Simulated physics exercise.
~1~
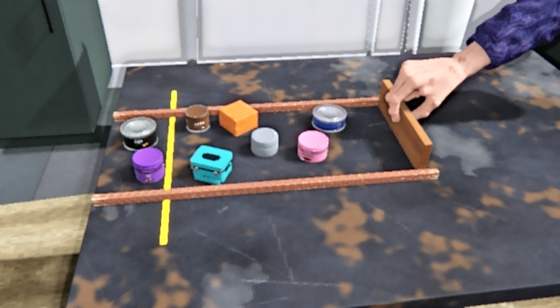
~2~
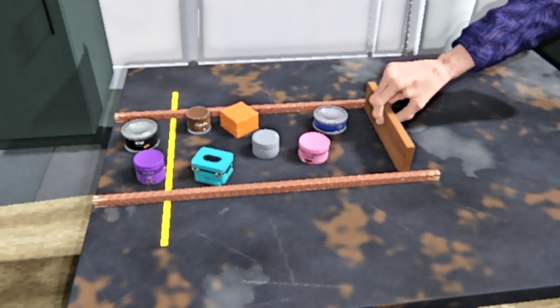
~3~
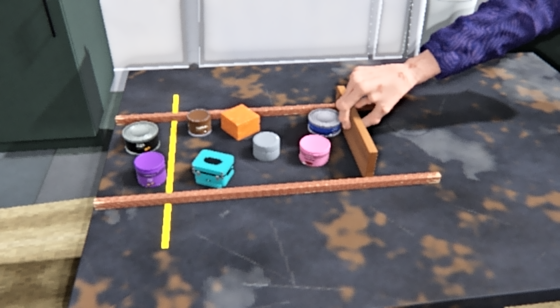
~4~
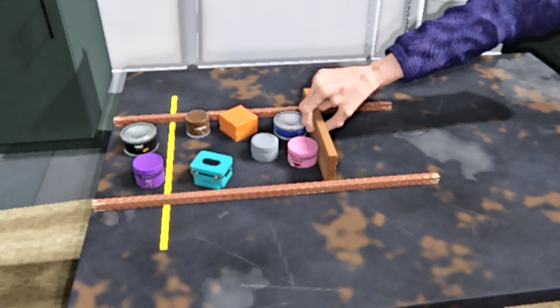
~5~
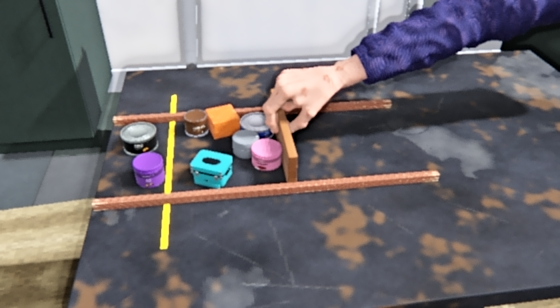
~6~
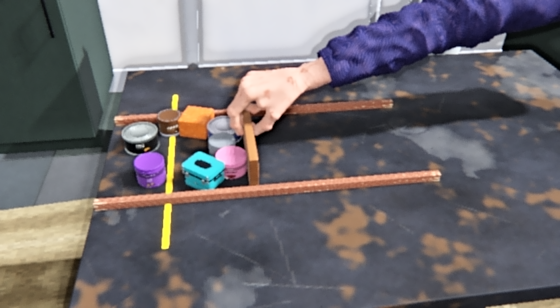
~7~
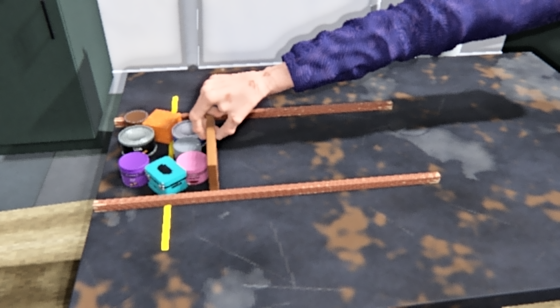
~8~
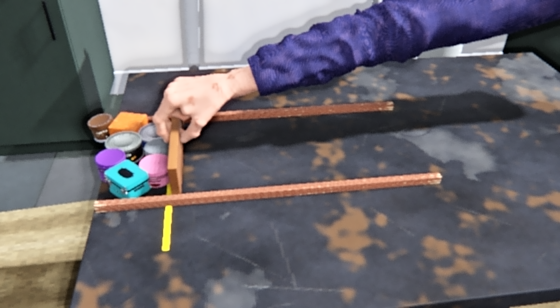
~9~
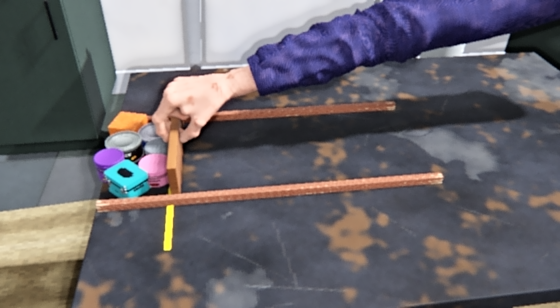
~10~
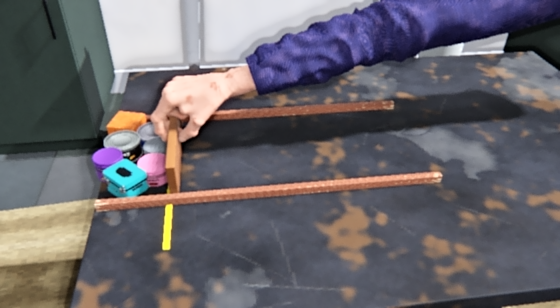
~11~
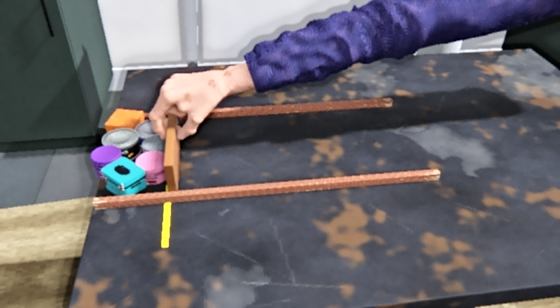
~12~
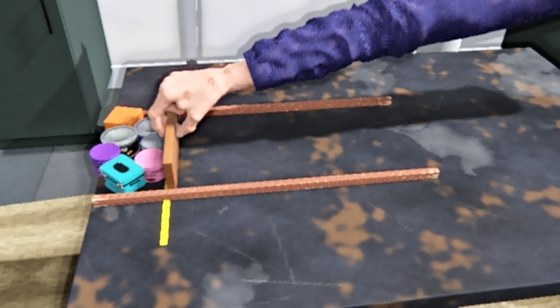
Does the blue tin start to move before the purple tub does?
Yes, the blue tin starts sliding left while the purple tub is still at rest, and the purple tub only moves later as the board nears the tape.
